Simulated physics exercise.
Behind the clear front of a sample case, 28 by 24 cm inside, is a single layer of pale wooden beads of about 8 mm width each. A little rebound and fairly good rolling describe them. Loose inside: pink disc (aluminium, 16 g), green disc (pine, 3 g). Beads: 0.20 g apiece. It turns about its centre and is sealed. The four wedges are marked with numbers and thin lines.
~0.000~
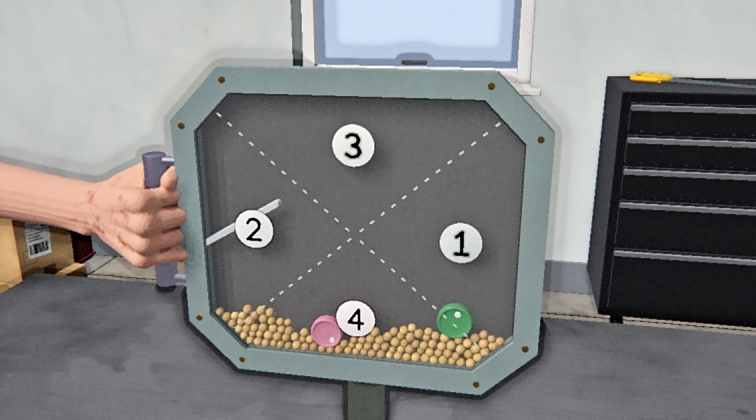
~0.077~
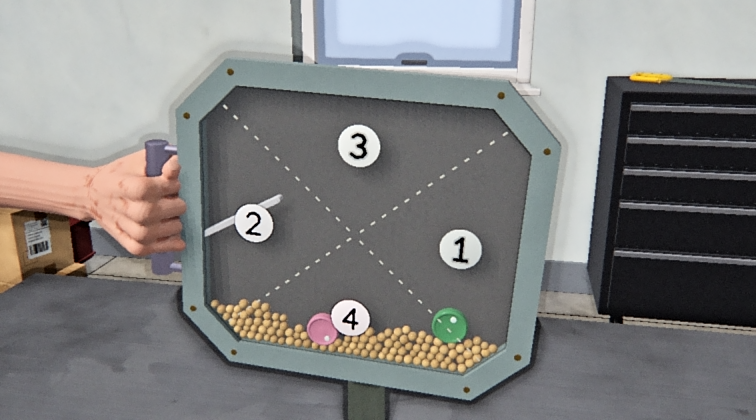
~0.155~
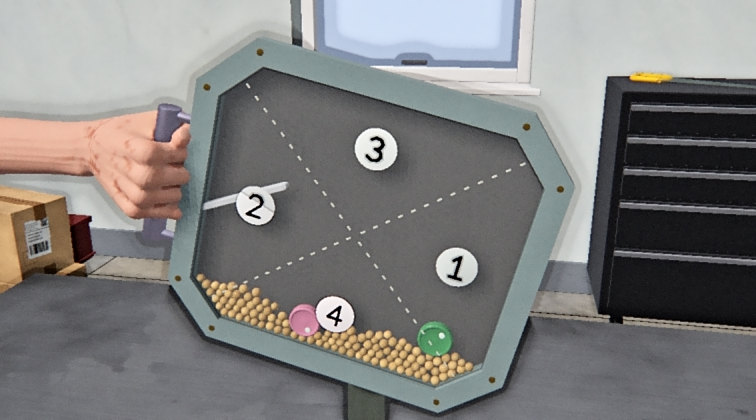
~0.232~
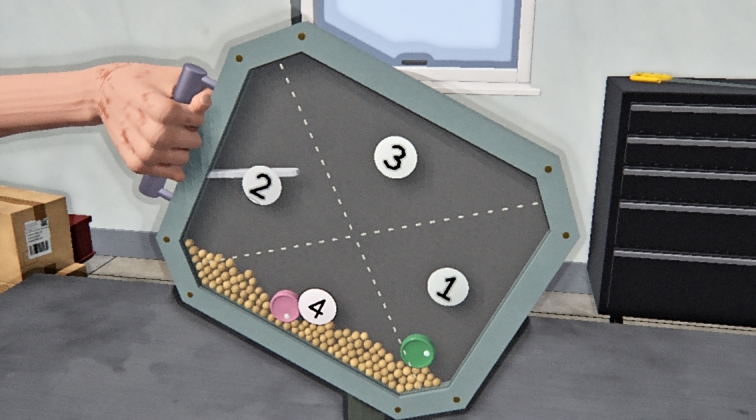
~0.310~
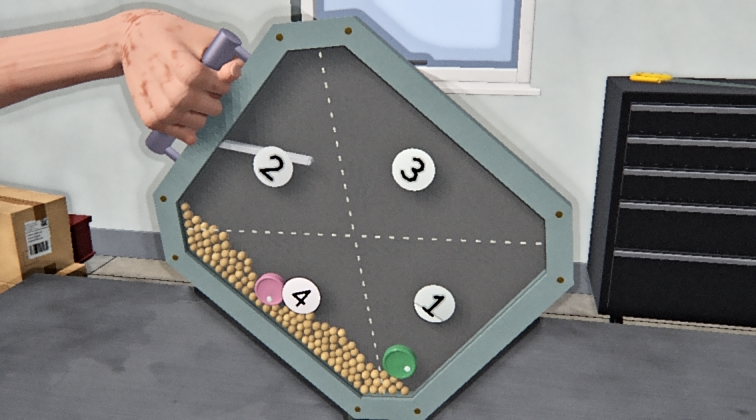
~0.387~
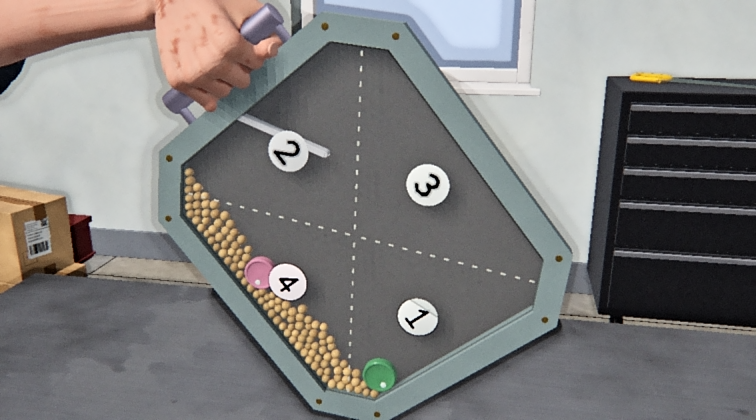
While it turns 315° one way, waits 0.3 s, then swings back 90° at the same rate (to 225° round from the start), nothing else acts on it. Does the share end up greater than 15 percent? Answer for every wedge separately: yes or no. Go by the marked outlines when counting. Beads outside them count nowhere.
Separately, wedge 1 no, wedge 2 yes, wedge 3 yes, wedge 4 no.
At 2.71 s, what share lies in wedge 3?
About 20 per cent.
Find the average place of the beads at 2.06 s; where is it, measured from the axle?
About 11 cm left and 2 cm below.
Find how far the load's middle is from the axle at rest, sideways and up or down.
Some 5 cm right and 10 cm below.
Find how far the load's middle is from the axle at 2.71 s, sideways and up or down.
Some 2 cm left and 11 cm below.
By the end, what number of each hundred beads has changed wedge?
Something near 95 per cent end up elsewhere.
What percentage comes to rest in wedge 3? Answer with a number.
That comes to near 25 percent.
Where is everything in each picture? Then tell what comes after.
In the first picture, level; about 110 beads; load centre (358, 340); top bead (261, 310); pink disc (327, 332); green disc (455, 321); no. 1 (461, 243), no. 2 (254, 229), no. 3 (353, 146), no. 4 (356, 319).
In the second picture, turned 3° clockwise; load centre (352, 339); top bead (257, 305).
In the third picture, turned 14° clockwise; load centre (333, 335); top bead (201, 278); wall ends (285, 186).
In the fourth picture, turned 27° clockwise; load centre (310, 326); top bead (190, 243); pink disc (287, 306); green disc (418, 351).
In the fifth picture, turned 39° clockwise; load centre (290, 313); top bead (186, 207).
In the sixth picture, turned 52° clockwise; load centre (275, 298); top bead (189, 172); pink disc (261, 273); green disc (380, 375); no. 1 (418, 317), no. 2 (289, 151), no. 3 (428, 185), no. 4 (288, 282).
After 2.06 s, it has come round 315° clockwise; the beads' middle is 11 cm left of and 2 cm below the centre; no. 2, 60 %, no. 3, 40 %.
After 2.71 s, it has come round 269° clockwise; the beads' middle is 2 cm left of and 11 cm below the centre; no. 2, 75 %, no. 3, 20 %, no. 4, 10 %.
After 3.05 s, it has come round 225° clockwise; the beads' middle is 5 cm right of and 10 cm below the centre; no. 2, 80 %, no. 3, 20 %.
All still by 3.8 s, it has come round 225° clockwise; no. 1, 0 %, no. 2, 75 %, no. 3, 25 %, no. 4, 0 %.
